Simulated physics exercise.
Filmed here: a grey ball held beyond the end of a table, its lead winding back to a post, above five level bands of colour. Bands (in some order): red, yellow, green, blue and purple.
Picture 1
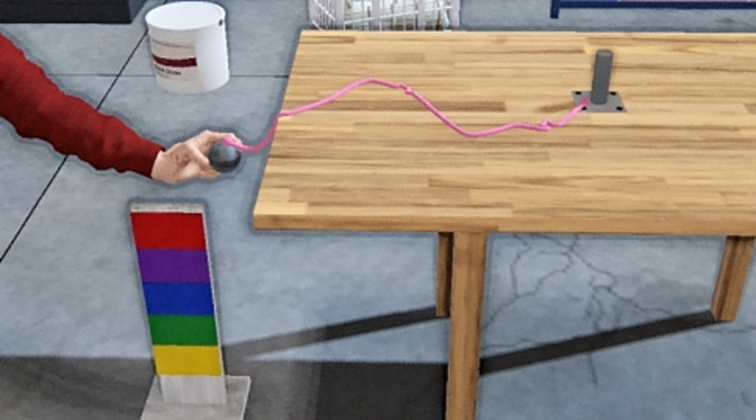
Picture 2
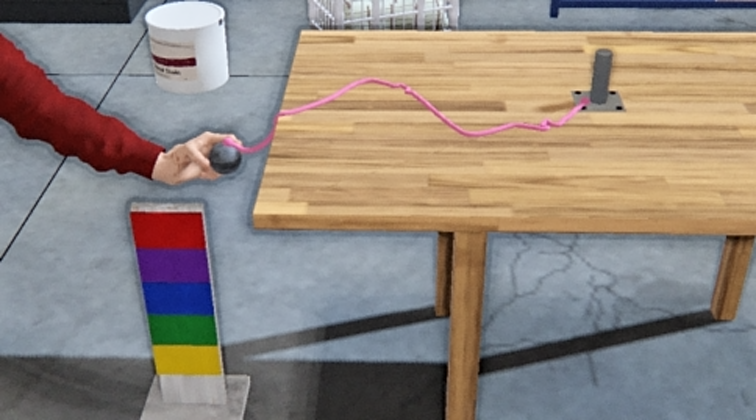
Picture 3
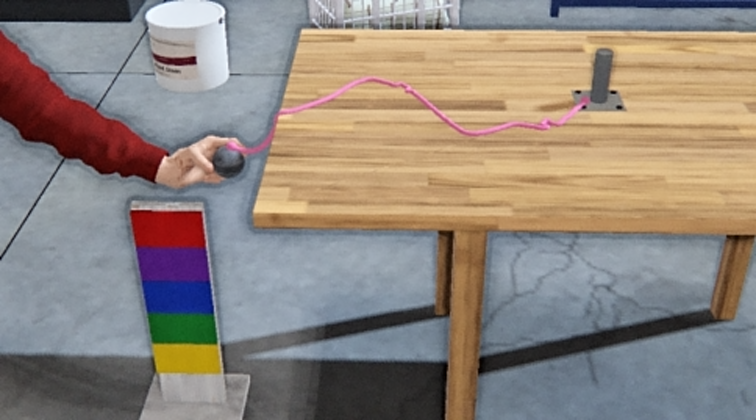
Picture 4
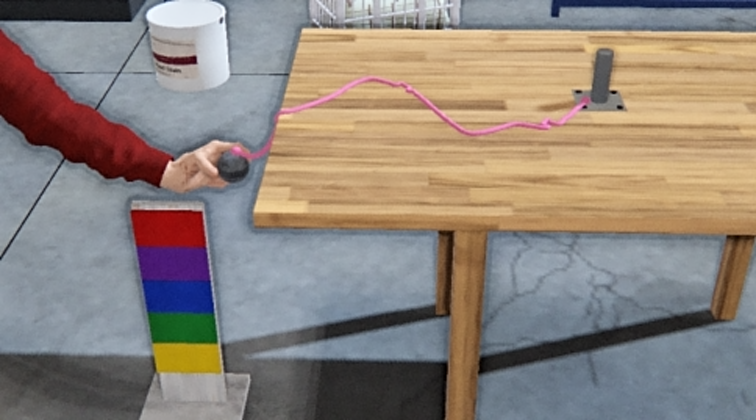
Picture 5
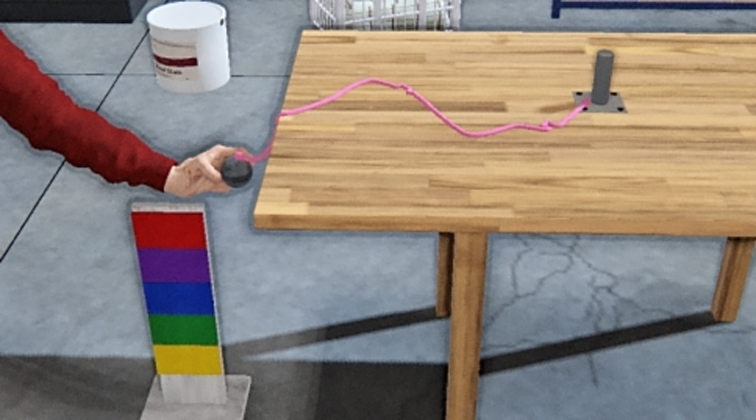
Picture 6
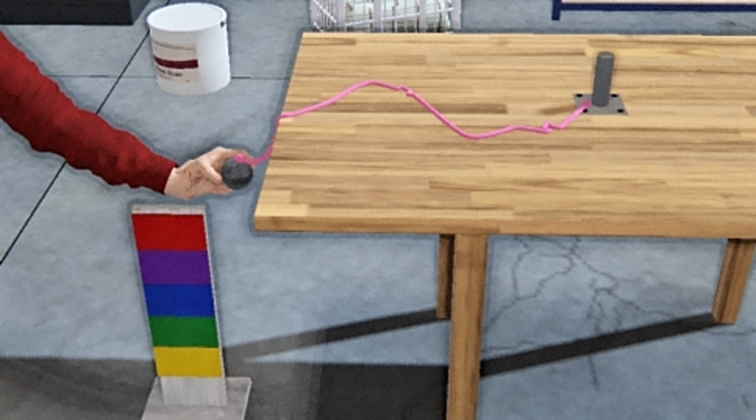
A hand holds a grey ball on a pink cord beside a table, shifting slightly right and down.
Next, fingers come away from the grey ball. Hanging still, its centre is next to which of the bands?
Its middle rests at the green band.
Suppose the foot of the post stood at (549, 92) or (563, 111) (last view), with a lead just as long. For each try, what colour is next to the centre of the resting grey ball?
Try by try: Yellow; yellow.
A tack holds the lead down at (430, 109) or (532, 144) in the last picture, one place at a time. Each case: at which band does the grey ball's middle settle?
Each in turn comes out as purple, blue.
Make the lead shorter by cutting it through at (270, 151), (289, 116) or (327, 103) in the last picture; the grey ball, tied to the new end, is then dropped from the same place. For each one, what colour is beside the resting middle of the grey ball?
Result per try - blue; purple; red.
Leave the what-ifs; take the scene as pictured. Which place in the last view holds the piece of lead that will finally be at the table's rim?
Near pixel (406, 90).
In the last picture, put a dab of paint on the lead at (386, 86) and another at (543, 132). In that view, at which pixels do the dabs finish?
First point (281, 144), second point (483, 108).
Early on, ball near (273, 322); level with green.
Midway, ball near (301, 328); level with green.
Finally, ball near (295, 328); level with green. The lead holds its middle at green.
